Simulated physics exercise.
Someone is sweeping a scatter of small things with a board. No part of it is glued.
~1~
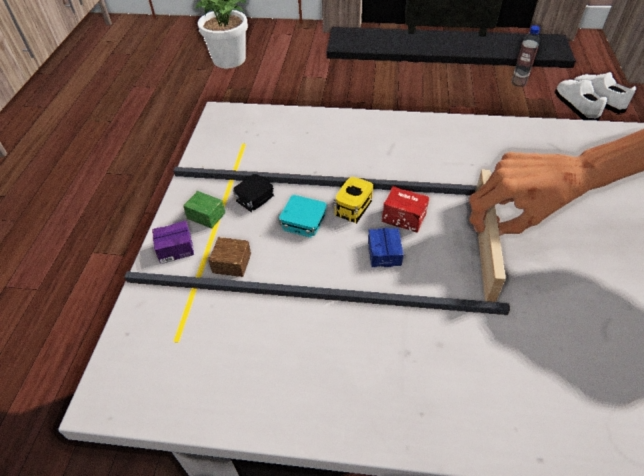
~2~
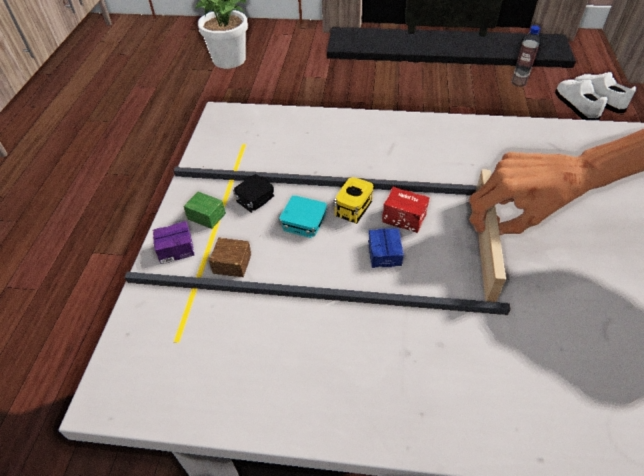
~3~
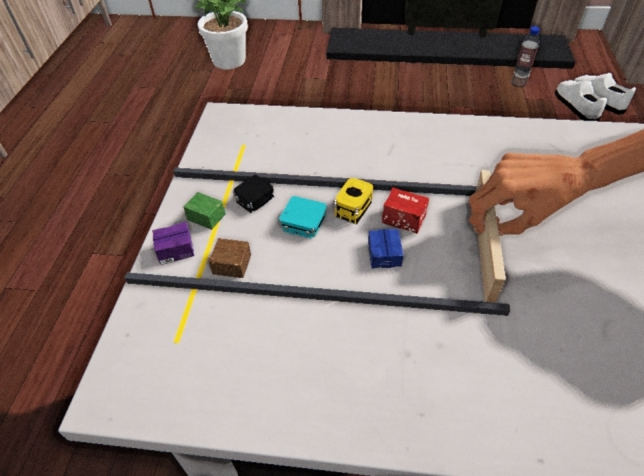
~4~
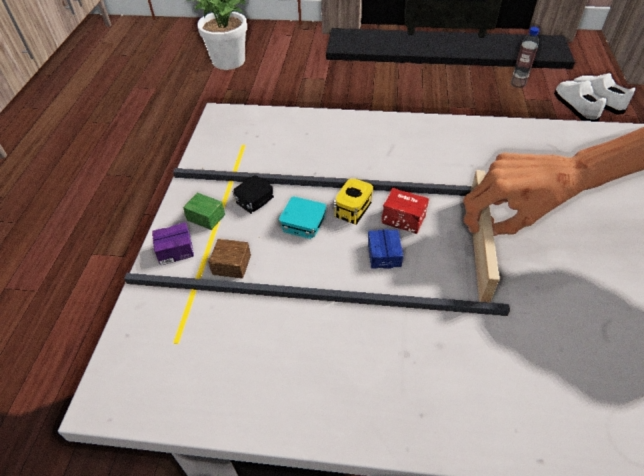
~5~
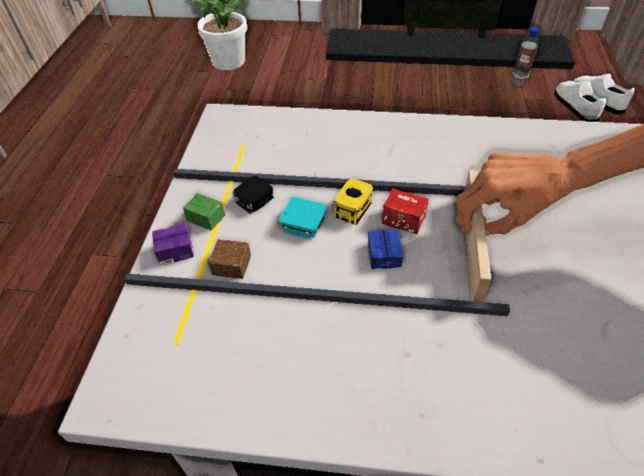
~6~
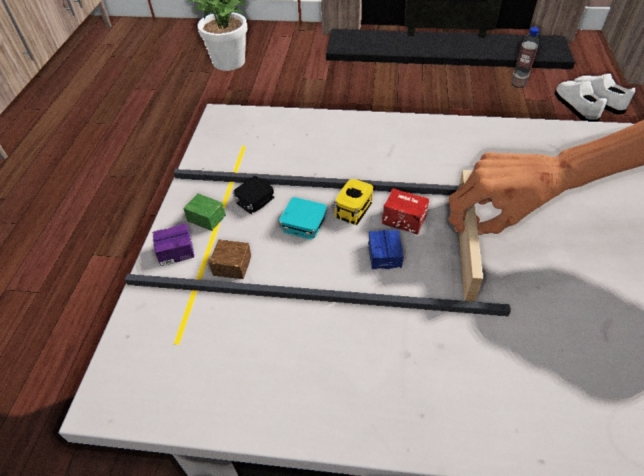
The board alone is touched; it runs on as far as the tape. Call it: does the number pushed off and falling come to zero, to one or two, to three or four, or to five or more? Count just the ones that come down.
It comes to one or two.
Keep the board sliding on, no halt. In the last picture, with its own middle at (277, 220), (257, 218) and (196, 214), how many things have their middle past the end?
First 0, then 0, finally 3.
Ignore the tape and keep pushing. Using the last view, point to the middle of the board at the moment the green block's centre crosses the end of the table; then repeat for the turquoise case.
First it's close to (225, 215), next close to (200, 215).
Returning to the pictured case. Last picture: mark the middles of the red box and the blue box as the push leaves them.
Reading them off: First (201, 204); then (197, 232).
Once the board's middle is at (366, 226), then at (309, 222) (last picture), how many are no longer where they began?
Well, it's 4 at the first one and 5 at the second.
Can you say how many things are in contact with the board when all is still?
Count recorded: 3.
Early on, none off yet; purple box at rest near (173, 244); green block at rest near (205, 212); brown block at rest near (231, 259).
A while later, none off yet; purple box travelled a little near (162, 248); green block travelled about its own width near (178, 208); brown block travelled about its own width near (206, 260).
Finally, the number that fall off is one or two; lost, black case and green block.
